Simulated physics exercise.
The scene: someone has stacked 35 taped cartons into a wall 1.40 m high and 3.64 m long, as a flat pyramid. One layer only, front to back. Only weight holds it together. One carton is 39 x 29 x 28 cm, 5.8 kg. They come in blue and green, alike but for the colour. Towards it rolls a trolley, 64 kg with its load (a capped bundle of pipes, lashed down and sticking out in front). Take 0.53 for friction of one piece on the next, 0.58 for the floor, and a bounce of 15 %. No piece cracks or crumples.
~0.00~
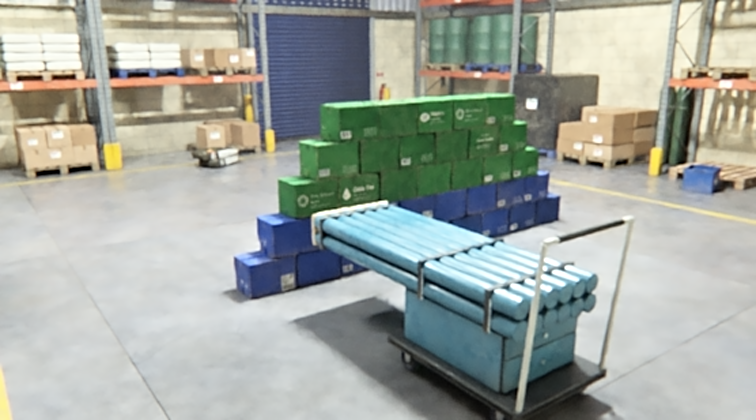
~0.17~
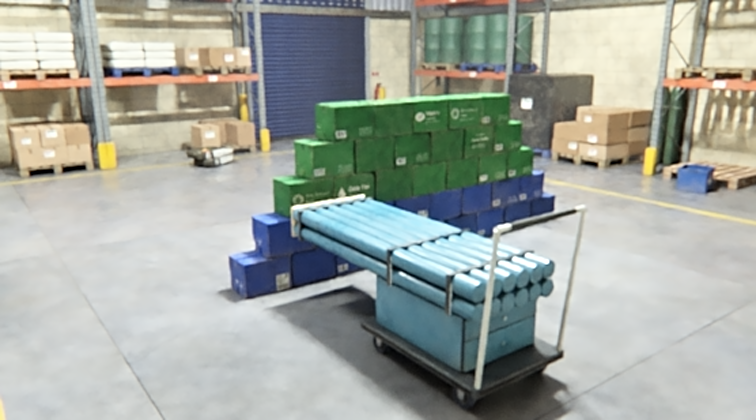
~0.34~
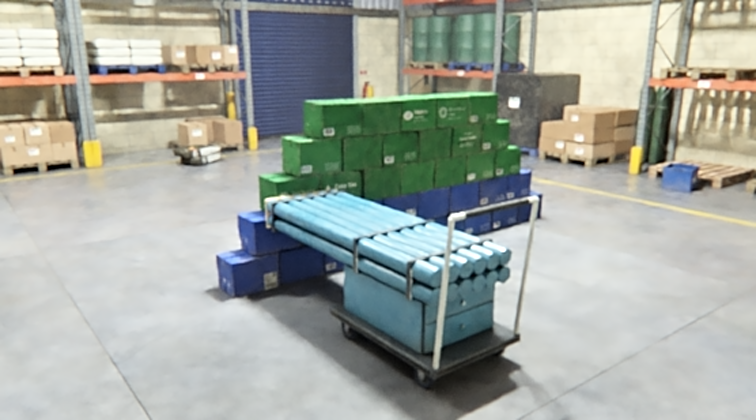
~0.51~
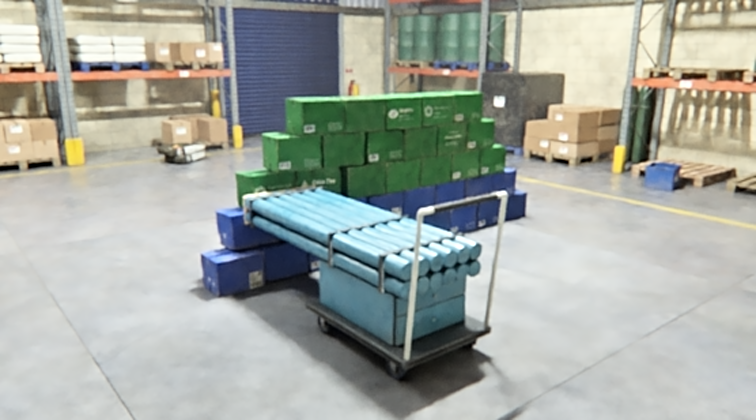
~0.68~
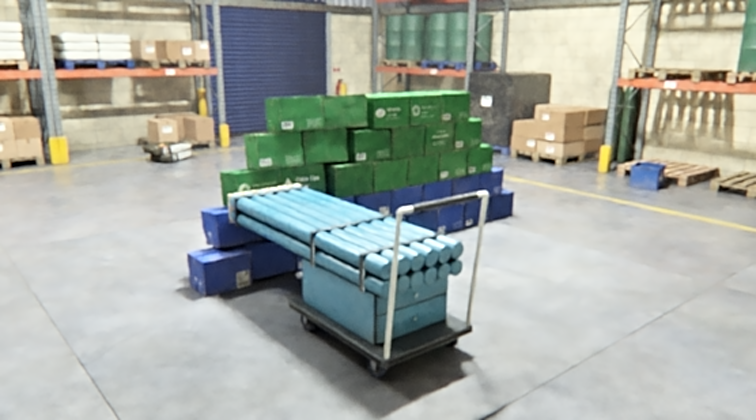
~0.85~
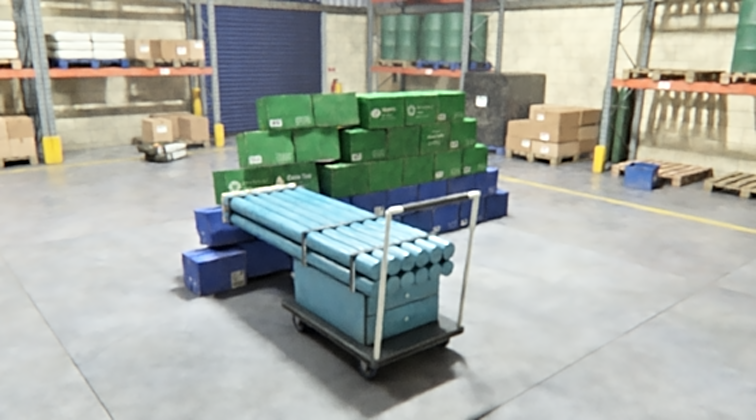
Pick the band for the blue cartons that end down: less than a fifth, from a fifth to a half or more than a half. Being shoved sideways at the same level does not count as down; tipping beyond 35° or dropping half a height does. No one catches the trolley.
It comes to under a fifth.
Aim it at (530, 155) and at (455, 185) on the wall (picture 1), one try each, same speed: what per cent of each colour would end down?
Blue 10 then 0, green 30 then 0 per cent.
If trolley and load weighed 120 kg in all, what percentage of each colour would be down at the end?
Then blue 20, green 30 per cent.
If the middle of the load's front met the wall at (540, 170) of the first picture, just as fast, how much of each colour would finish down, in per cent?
In that case blue 20, green 30 per cent.
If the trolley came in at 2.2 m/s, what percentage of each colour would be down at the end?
In that case blue 20, green 20 per cent.
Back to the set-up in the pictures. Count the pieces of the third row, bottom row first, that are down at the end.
2 from that row.
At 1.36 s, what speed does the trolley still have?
Roughly 0.0 m/s.
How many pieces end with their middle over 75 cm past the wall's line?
About 4.
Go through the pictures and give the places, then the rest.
In the first frame (each place is the centre of the face we see best; the camera pans a little), load (317, 226) 43 cm short of the wall; top blue carton (451, 206); top green carton (471, 113); all as stacked.
Load (295, 218) 19 cm short of the wall; top blue carton (446, 205), in the second frame.
Load (269, 210) 25 mm into the wall's line; top blue carton (434, 204); 3 have shifted, in the third frame.
Load (247, 206) 13 cm into the wall's line; top blue carton (420, 202); steepest lean 4°, the carton at (256, 229); 9 have shifted, in the fourth frame.
Load (232, 205) 15 cm into the wall's line; top blue carton (408, 202); steepest lean 7°, the carton at (346, 111); 9 have shifted, in the fifth frame.
Load (225, 204) 16 cm into the wall's line; top blue carton (403, 202); top green carton (422, 110); steepest lean 12°, the carton at (295, 180); 9 have shifted, in the sixth frame.
By 1.10 s, load 17 cm past the wall's line, stopped; none of the 17 blue cartons down (0 of 35 in all colours); top blue carton unmoved.
By 1.36 s, load 17 cm past the wall's line, stopped; 2 of the 17 blue cartons down (8 of 35 in all colours); top blue carton unmoved.
When it is over (2.3 s), load 17 cm past the wall's line, stopped; 2 of the 17 blue cartons down (8 of 35 in all colours); top blue carton unmoved; top green carton unmoved. That is 12 per cent. In pixels of the last frame, middles, top blue carton near (393, 199), top green carton near (411, 108).
